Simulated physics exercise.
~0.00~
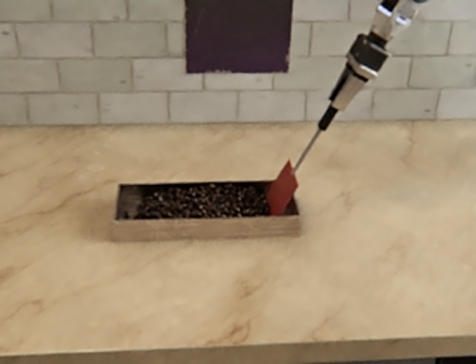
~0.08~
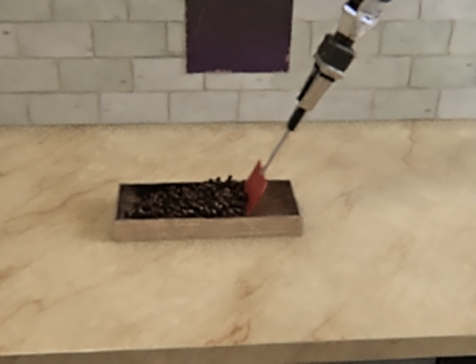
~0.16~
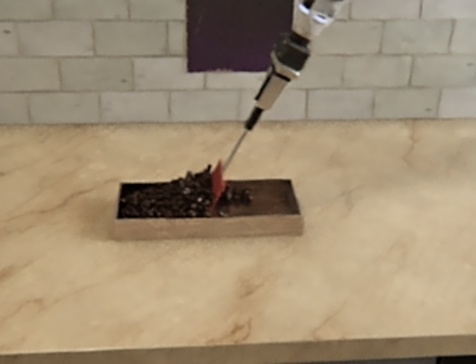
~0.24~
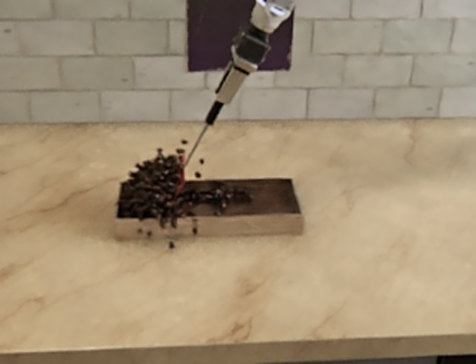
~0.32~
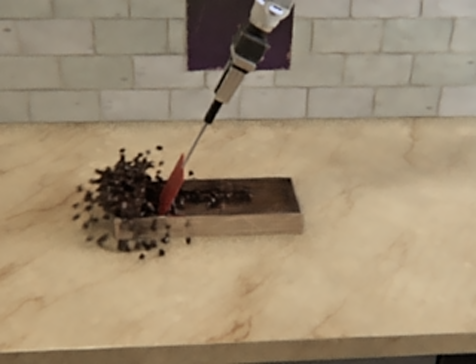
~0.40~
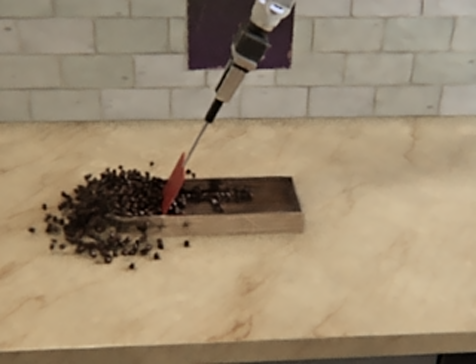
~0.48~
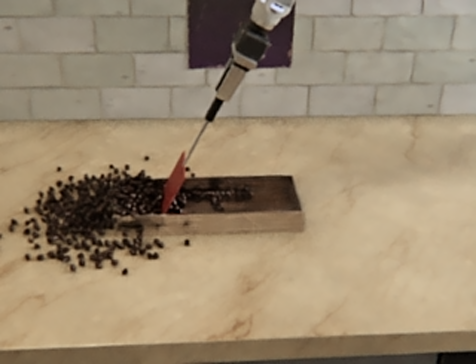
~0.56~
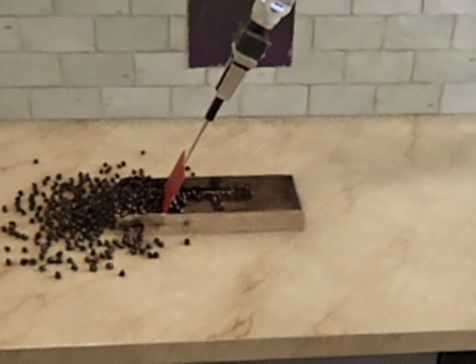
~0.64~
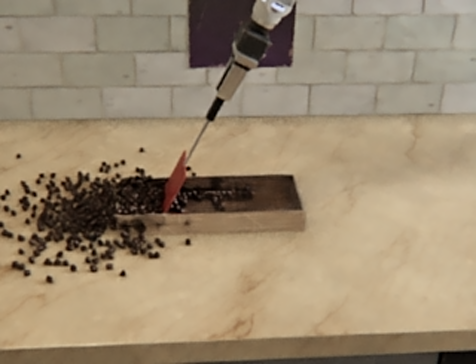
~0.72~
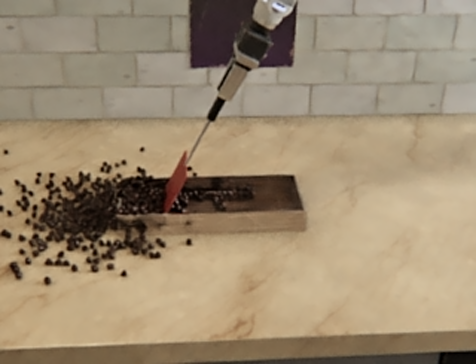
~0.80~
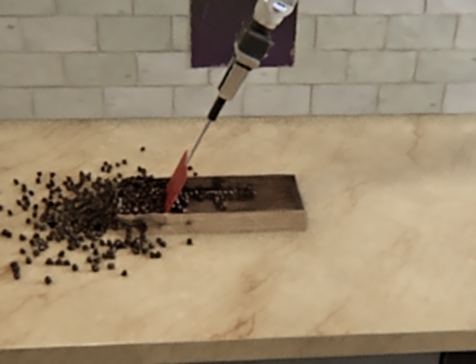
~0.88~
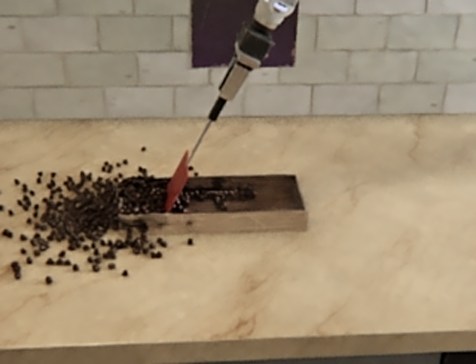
A red spatula held by a black and silver robot gripper sweeps dark beans leftward through a shallow rectangular tray. The tray rests on a beige marbled tabletop, seen from the front and slightly above, with pale brick tiles and a dark purple panel behind. The beans bunch into a steep heap ahead of the blade, then burst over the left end as the spatula halts near that side. They tumble and scatter across the table to the left. Finally, the spatula stays still in the tray, with beans spread widely outside and others remaining inside.
